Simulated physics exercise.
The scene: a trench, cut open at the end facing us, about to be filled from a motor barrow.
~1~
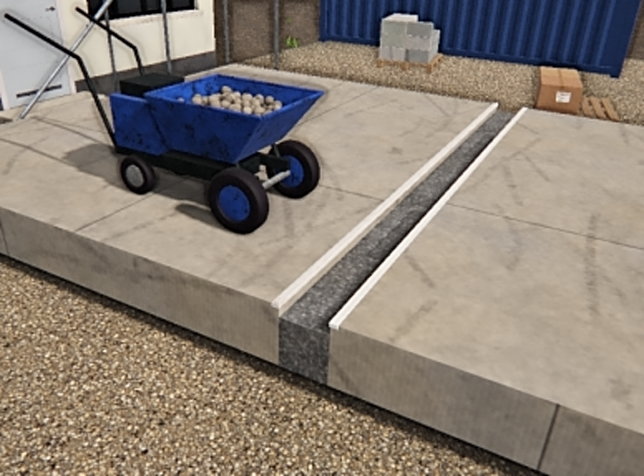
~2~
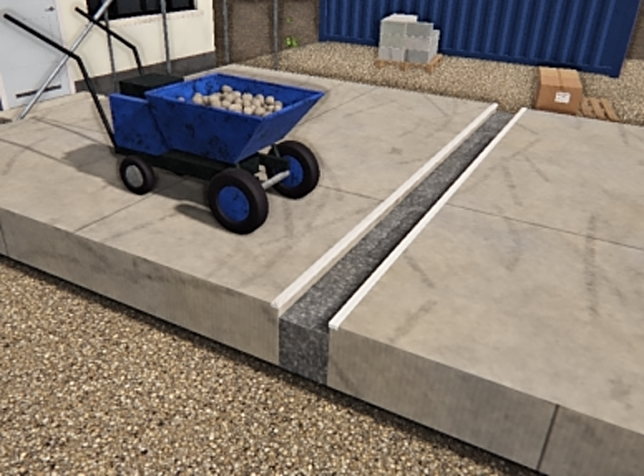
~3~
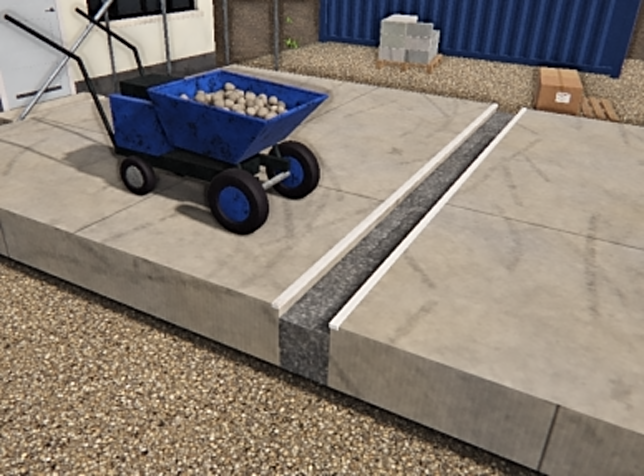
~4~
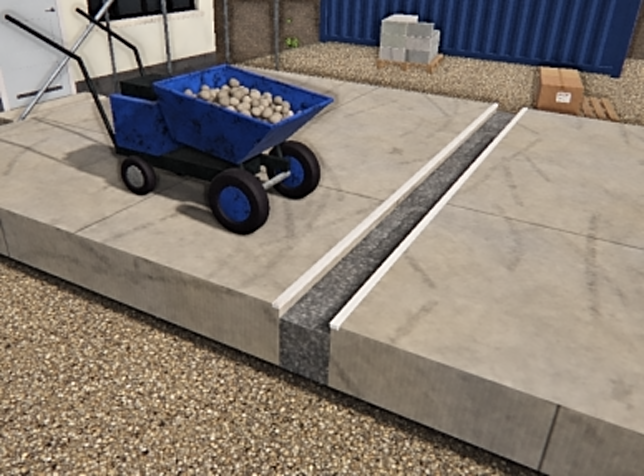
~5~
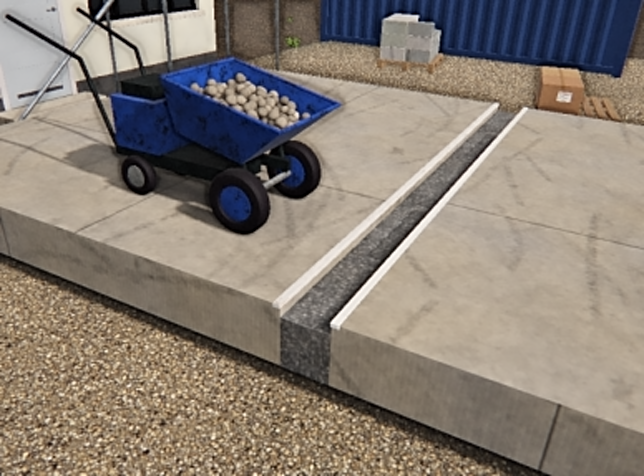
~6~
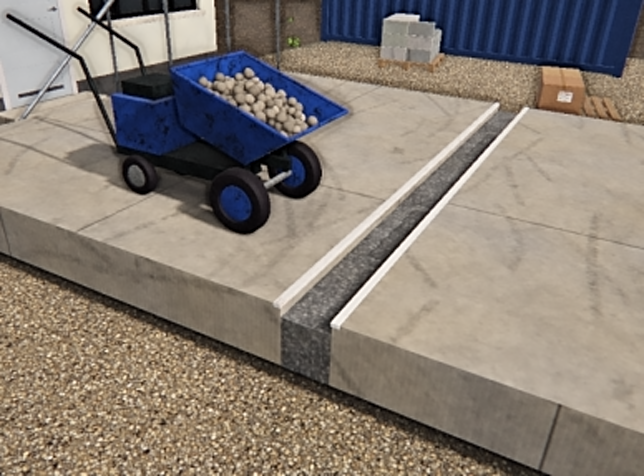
The clip shows a blue motor barrow loaded with rounded pebbles standing on a concrete slab, left of a narrow gravel-filled channel with white edges; its skip starts level, then tilts gradually toward the right while the wheels stay still.
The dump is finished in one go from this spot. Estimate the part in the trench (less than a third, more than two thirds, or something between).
In the trench: From one third to two thirds.
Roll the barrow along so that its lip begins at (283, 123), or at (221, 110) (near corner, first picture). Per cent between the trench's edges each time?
In turn 40 and 30 in a hundred.
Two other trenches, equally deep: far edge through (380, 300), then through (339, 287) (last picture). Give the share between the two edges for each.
First some 70, then 30 per cent.
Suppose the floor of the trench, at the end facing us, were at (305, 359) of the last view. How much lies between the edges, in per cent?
About 90 per cent.
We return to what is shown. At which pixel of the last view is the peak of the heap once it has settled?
Close to (375, 218).
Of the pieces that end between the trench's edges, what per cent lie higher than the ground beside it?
Near 55 %.
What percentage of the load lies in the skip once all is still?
Some 30 per cent.
Soon after the last picture, skip tipped steeply; all in the skip.
A little later, skip tipped right over; most in the skip; a stray few short of the trench; about a quarter in or heaped over the trench; a stray few beyond it; a stray few falling.
Later still, skip tipped right over; about a quarter in the skip; a small part short of the trench; about half in or heaped over the trench; a small part beyond it.
At rest, skip tipped right over; about a quarter in the skip; a small part short of the trench; about half in or heaped over the trench; a small part beyond it.
